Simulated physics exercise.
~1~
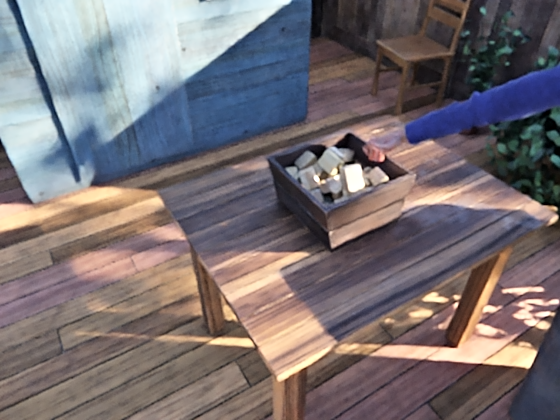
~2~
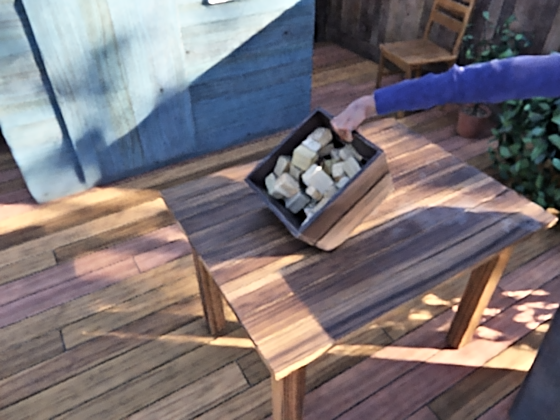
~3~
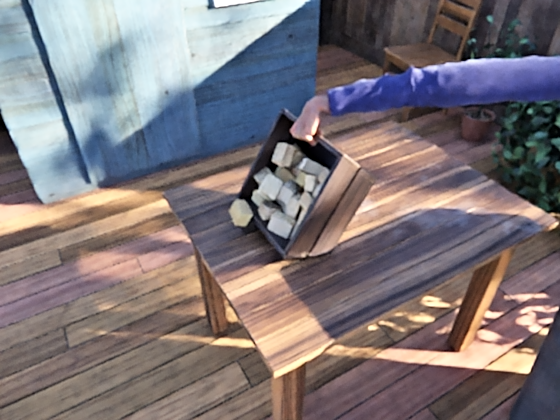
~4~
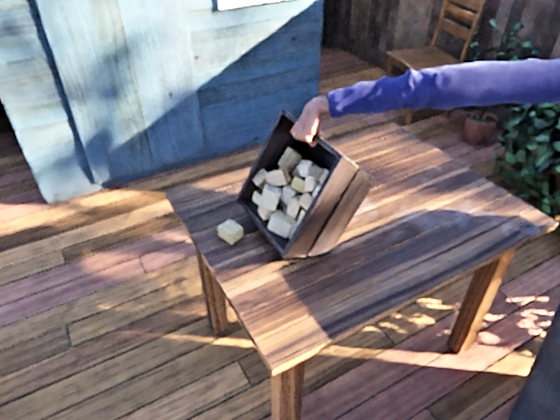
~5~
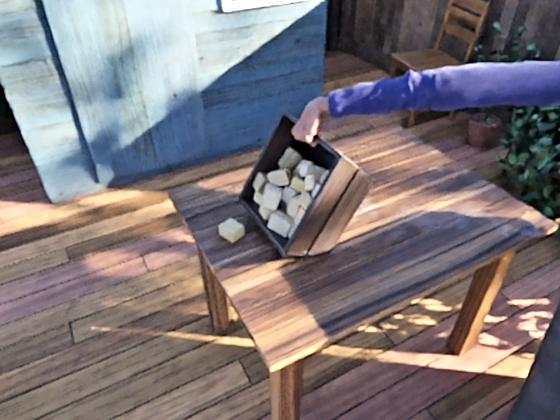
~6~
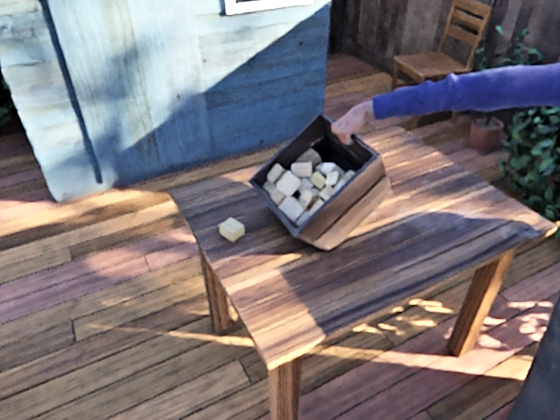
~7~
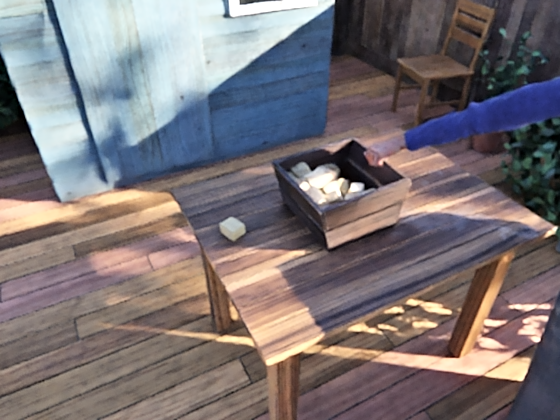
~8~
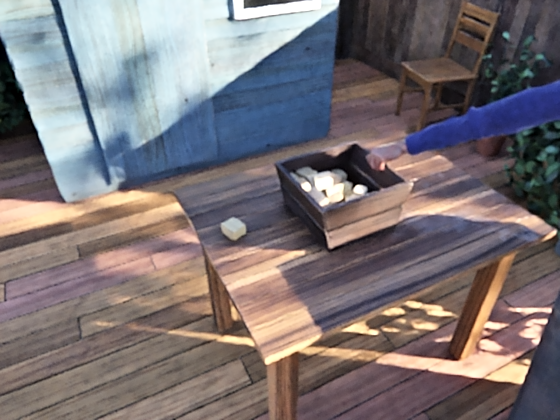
The clip opens on a dark wooden crate full of pale timber offcuts, standing on a plank table on a sunlit wooden deck, with a blue wall and a chair behind. An arm in a blue sleeve reaches in from the right, grips the crate and tips it towards the left. As the tilt steepens, a single block tumbles out over the low side and settles near the table's left edge. The hand holds the crate steeply tilted while the other pieces stay inside, then lowers it upright again. At the end, one block lies alone on the table.
